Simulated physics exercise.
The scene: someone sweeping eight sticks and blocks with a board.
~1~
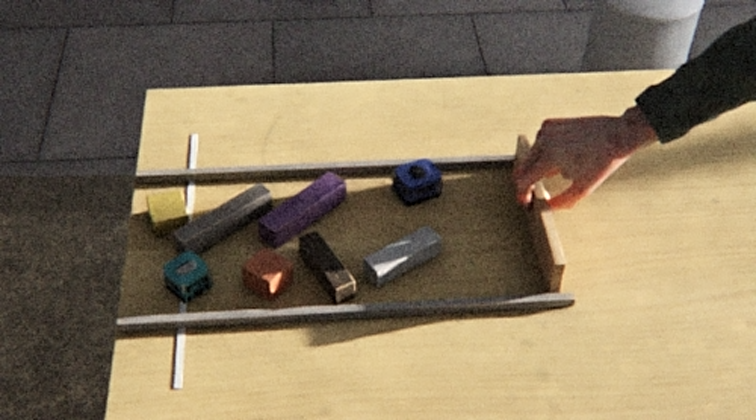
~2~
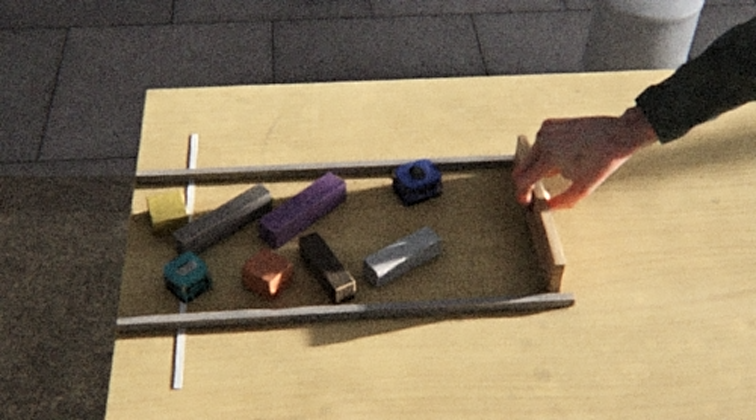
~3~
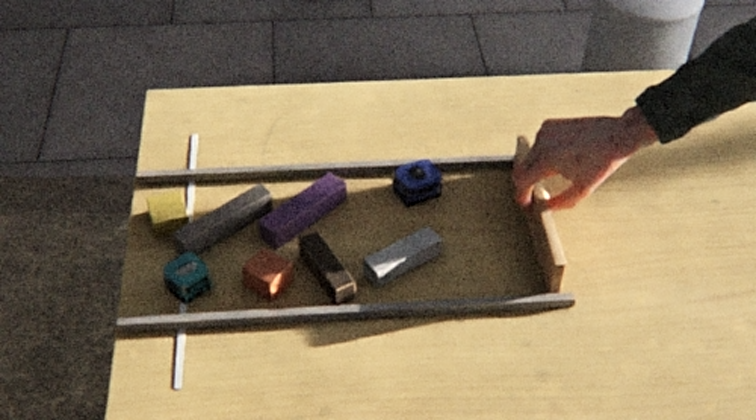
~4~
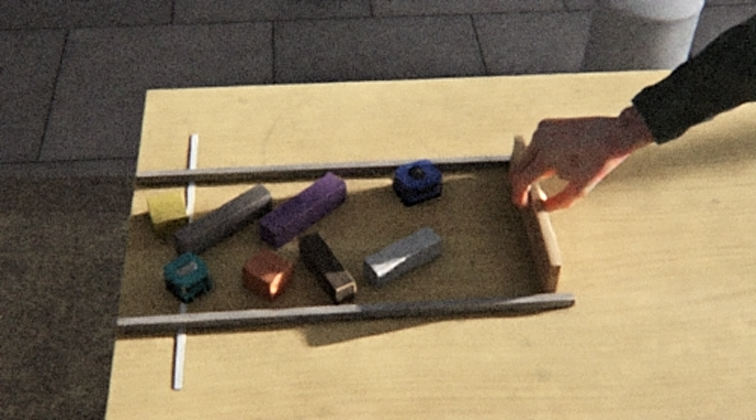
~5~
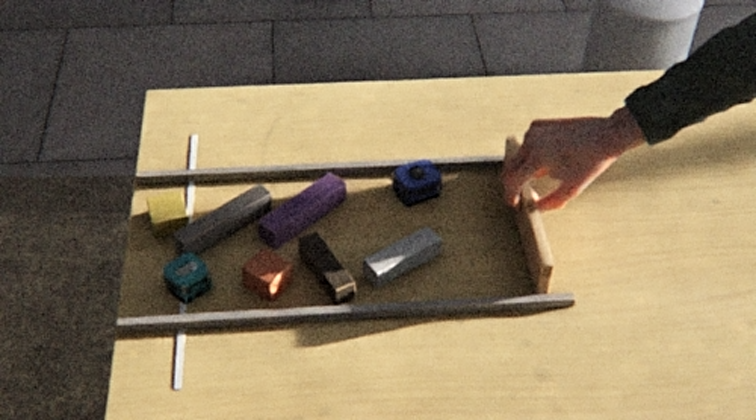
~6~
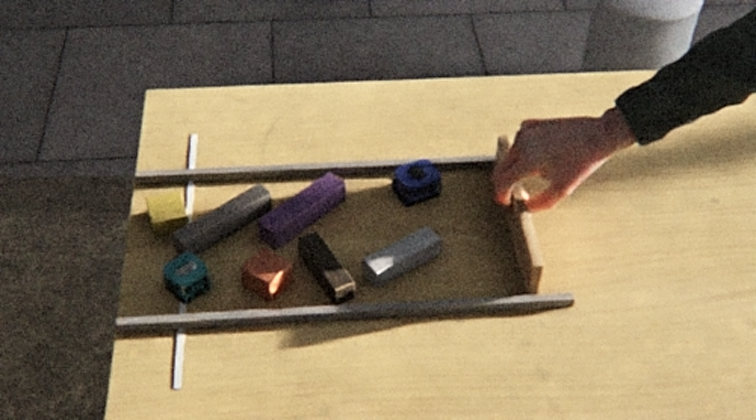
A hand slides a wooden board slightly left between two rails toward scattered colourful blocks.
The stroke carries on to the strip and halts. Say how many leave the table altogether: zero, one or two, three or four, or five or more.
As it turns out, the number that fall off is three or four.
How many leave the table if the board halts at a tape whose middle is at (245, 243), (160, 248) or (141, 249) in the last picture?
Try by try, 0, 5 and 7.
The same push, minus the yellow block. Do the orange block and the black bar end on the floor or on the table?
The orange block comes down; the black bar remains up.
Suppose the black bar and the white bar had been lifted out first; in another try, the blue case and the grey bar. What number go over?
1 in the first case, 2 in the second.
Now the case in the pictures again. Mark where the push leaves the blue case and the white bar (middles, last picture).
First (169, 189), then (172, 278).
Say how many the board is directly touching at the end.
In contact: 2.
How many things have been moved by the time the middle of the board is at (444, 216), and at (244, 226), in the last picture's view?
First 1, then 8.
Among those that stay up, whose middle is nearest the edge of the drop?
The purple bar.
Early on, none off yet; yellow block at rest near (168, 214); turquoise case at rest near (187, 278); grey bar at rest near (224, 221).
A while later, none off yet; yellow block moving near (163, 213); turquoise case moving near (179, 276); grey bar travelled a little near (196, 216).
Finally, the number that fall off is three or four; lost, orange block, grey bar, turquoise case and yellow block.
